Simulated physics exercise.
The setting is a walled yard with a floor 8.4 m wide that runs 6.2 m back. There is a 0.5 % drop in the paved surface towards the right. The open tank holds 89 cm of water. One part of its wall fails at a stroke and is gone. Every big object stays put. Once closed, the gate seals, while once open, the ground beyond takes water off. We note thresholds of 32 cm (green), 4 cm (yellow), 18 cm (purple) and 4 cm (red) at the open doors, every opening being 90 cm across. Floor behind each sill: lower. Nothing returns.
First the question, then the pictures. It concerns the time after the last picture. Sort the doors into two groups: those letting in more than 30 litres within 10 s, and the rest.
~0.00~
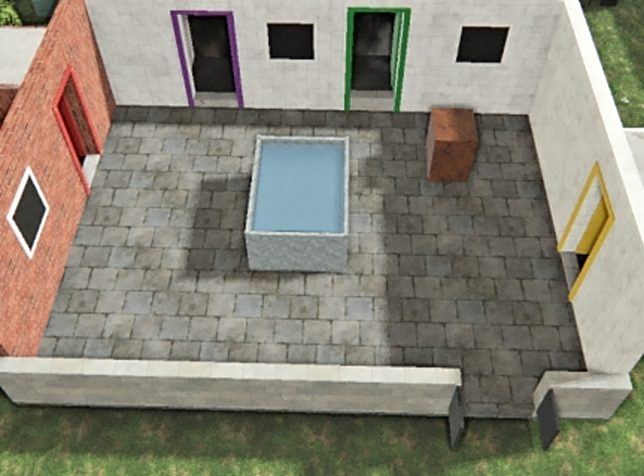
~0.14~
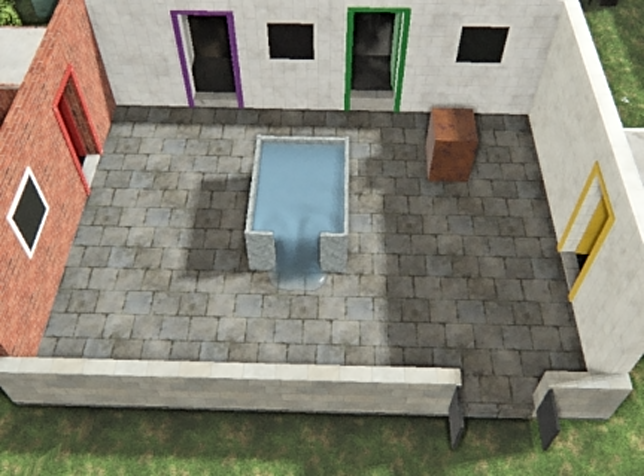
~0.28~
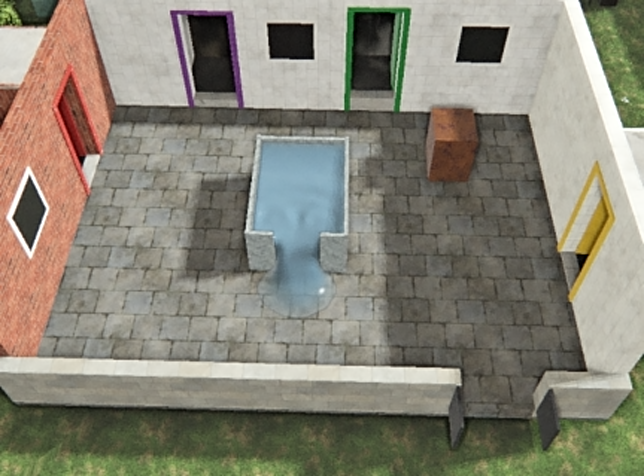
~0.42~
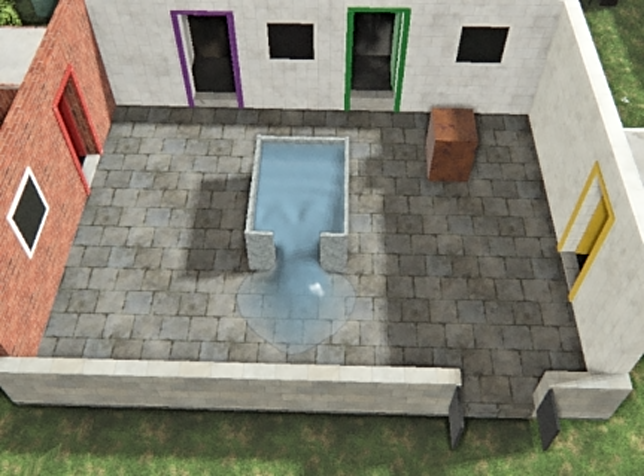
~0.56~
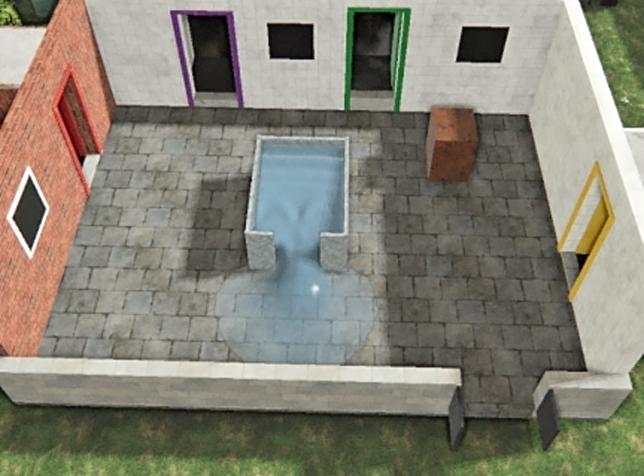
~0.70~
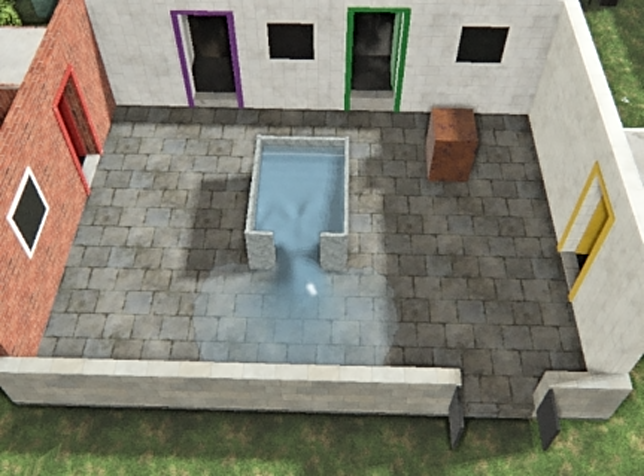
The green door goes with the rest; the yellow door goes in the first group; the purple door goes with the rest; the red door goes with the rest.
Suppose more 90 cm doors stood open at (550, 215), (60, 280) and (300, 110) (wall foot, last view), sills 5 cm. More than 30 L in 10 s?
Result in order - not enough, more than that, not enough.
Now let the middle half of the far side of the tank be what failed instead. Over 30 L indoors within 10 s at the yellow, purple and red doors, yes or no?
Yellow: Within the limit; purple: Within the limit; red: Exceeding the limit.
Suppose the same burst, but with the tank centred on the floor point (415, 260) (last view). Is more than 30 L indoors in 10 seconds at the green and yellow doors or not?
Green gets no more than that, yellow gets no more than that.
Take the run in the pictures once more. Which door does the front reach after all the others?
It's the green door.
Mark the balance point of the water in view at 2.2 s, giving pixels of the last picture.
(295, 276).
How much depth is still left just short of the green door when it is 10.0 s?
10.5 cm.
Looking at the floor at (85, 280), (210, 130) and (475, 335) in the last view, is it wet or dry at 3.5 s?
Going in order, covered, then clear, then covered.
After 1.4 s water covers 20 % of the floor and is deepest (42 cm) near (299, 278); green door not reached, yellow door not reached, purple door not reached, red door not reached.
After 2.2 s water covers 25 % of the floor and is deepest (36 cm) near (30, 379); green door not reached, yellow door not reached, purple door not reached, red door not reached.
After 3.5 s water covers 40 % of the floor and is deepest (26 cm) near (281, 387); green door not reached, yellow door 9 cm at the sill, 2 L in, purple door not reached, red door not reached.
After 6.0 s water covers 70 % of the floor and is deepest (15 cm) near (282, 365); green door not reached, yellow door 8 cm at the sill, 35 L in, purple door 8 cm at the sill, 0 L in, red door 4 cm at the sill, 0 L in.
After 10.0 s water covers 95 % of the floor and is deepest (11 cm) near (380, 119); green door 10 cm at the sill, 0 L in, yellow door 6 cm at the sill, 60 L in, purple door 6 cm at the sill, 0 L in, red door 3 cm at the sill, 0 L in.
